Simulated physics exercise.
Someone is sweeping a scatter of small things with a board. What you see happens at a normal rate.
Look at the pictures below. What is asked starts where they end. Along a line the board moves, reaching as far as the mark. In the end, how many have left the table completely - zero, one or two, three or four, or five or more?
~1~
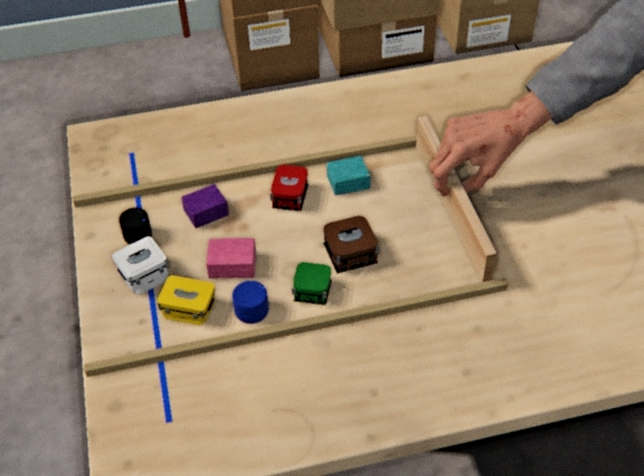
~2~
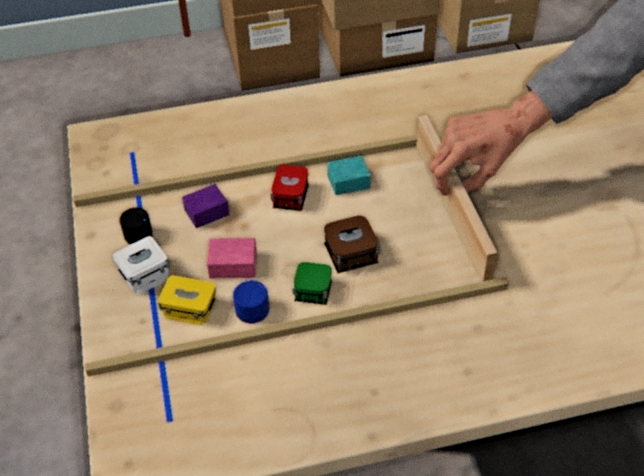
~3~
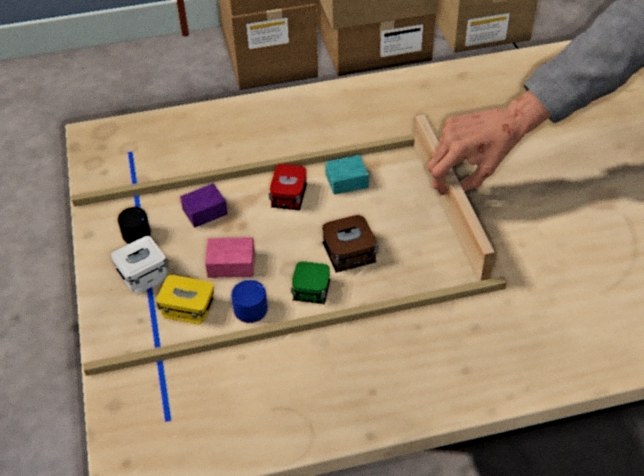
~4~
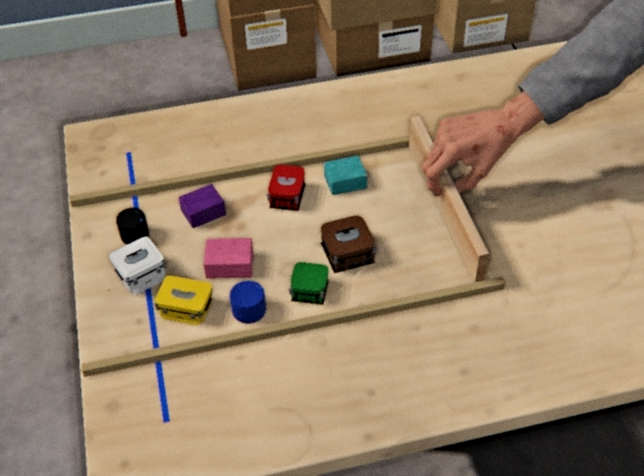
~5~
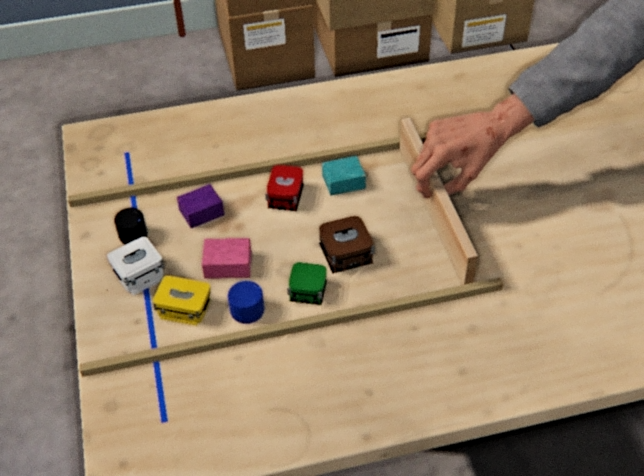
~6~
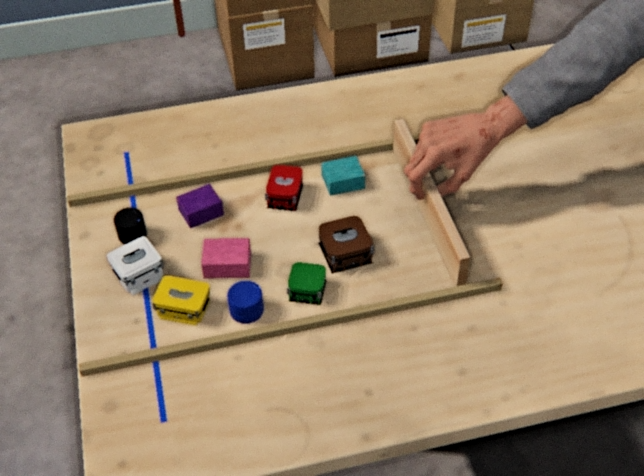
In the end, three or four have left it.
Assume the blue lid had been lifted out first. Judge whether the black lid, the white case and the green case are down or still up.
Black lid - gone, white case - gone, green case - safe.
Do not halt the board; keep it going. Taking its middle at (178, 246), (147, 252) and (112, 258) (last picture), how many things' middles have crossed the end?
The numbers are 2, 3 and 7.
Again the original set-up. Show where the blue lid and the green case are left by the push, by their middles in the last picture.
Final positions - blue lid around (97, 343), green case around (132, 325).
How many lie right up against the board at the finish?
Looks like 3 of them, all told.
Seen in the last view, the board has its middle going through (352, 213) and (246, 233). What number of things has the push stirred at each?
At the first place 3, at the second 10.
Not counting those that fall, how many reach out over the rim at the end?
Things overhanging at the end: 3.
Soon after, none off yet; black lid at rest near (130, 226); white case at rest near (136, 266); yellow case at rest near (183, 301).
After that, none off yet; black lid tilting well over near (49, 247); white case displaced about its own width near (70, 273); yellow case displaced about its own width near (116, 312).
In the end, the number that fall off is three or four; gone, purple block, white case and black lid.
